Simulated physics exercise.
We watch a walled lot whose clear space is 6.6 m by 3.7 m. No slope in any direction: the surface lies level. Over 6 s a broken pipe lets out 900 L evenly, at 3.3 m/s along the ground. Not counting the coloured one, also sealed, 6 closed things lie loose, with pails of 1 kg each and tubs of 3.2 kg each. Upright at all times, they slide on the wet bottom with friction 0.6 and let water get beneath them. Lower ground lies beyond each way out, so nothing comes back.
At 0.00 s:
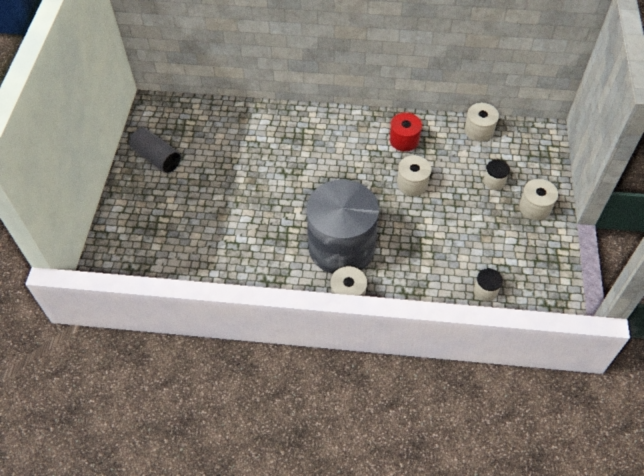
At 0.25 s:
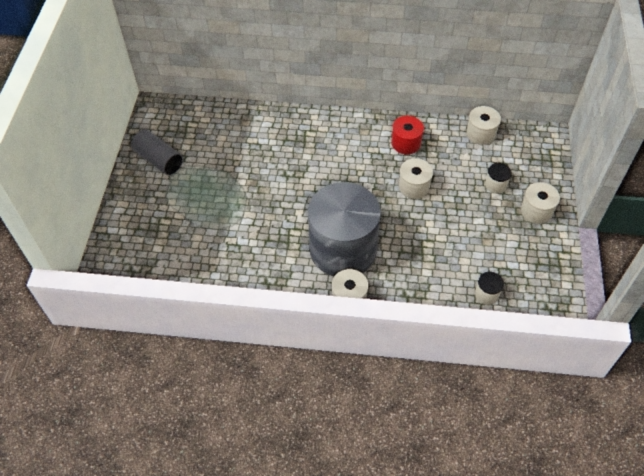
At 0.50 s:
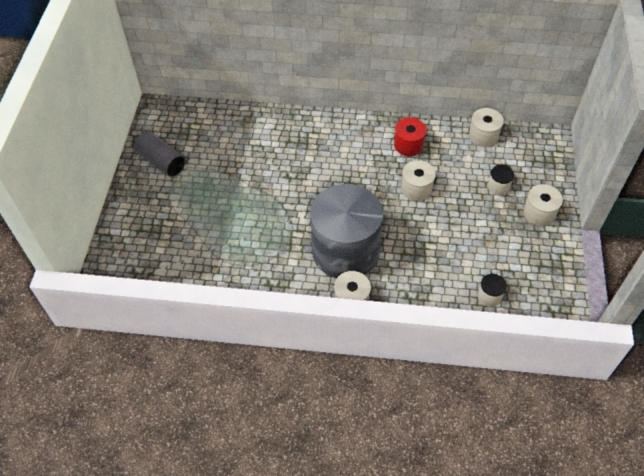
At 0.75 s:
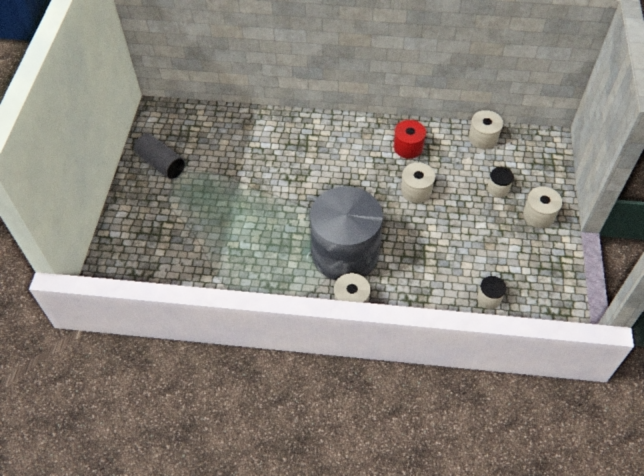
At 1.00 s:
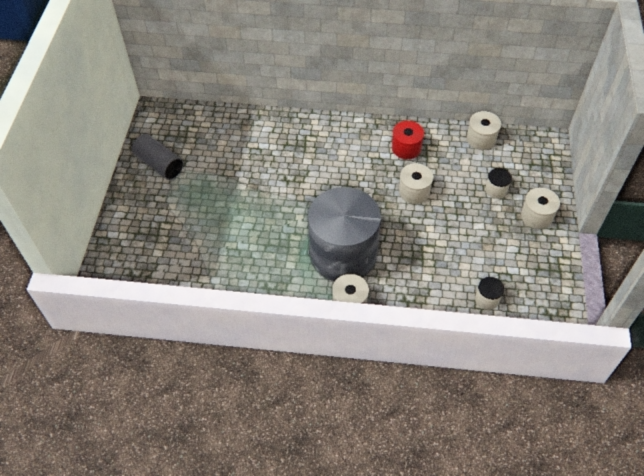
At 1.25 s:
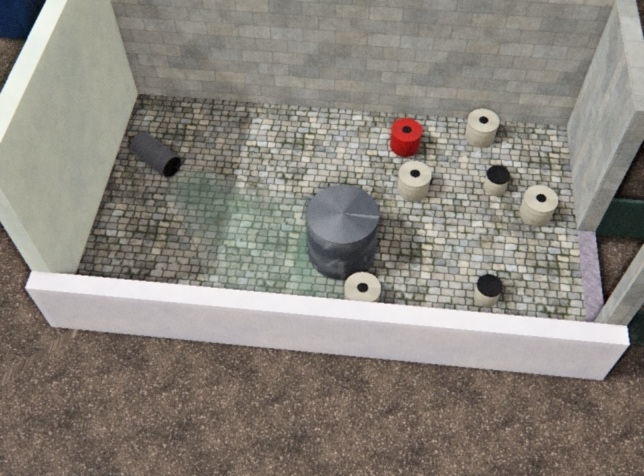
A walled, paved lot where greenish water spreads from a dark pipe toward a grey cylinder, one pale tub shifting slightly right.
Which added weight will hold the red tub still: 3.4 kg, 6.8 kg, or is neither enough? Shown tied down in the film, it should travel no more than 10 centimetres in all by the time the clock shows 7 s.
Going by the flood, only the larger mass keeps it.
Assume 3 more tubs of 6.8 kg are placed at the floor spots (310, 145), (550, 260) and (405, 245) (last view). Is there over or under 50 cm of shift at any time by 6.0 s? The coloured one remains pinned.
In sequence: Falls below it / exceeds it / falls below it.
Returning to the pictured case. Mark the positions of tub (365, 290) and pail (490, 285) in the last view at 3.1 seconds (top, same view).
Around (465, 228) and (553, 262).
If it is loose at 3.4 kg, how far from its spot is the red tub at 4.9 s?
I'd put it at about 10 cm.
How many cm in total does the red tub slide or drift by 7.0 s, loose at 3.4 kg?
About 40 cm altogether.
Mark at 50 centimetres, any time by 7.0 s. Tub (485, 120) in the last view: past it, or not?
Within the mark.
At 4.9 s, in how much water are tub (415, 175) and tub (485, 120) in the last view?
Roughly 3 and 1 cm.
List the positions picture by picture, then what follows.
The red tub at (406, 124), on the bottom; water covers 0.0 m2; 0 of 7 have shifted, in the first frame.
The red tub at (408, 127) rests on the ground; water covers 0.9 m2; 0 of 7 have shifted, in the second frame.
The red tub at (411, 129), on the bottom; 1.8 m2 under water; 0 of 7 have shifted, in the third frame.
The red tub at (410, 131), on the bottom; water covers 2.8 m2; 0 of 7 have shifted, in the fourth frame.
The red tub at (409, 132) rests on the ground; 3.6 m2 under water; 0 of 7 have shifted, in the fifth frame.
The red tub at (407, 130), on the bottom; water covers 4.0 m2; 1 of 7 have shifted, in the sixth frame.
After 1.8 s the red tub would be 0 cm from its start with 3.4 kg and 0 cm from its start with 6.8 kg; 0 cm of water round it then.
After 3.1 s the red tub would be 3 cm from its start with 3.4 kg and 0 cm from its start with 6.8 kg; 2 cm of water round it then.
After 4.9 s the red tub would be 8 cm from its start with 3.4 kg and 0 cm from its start with 6.8 kg; 2 cm of water round it then.
After 7.0 s the red tub would be 40 cm from its start with 3.4 kg and 0 cm from its start with 6.8 kg; 3 cm of water round it then.
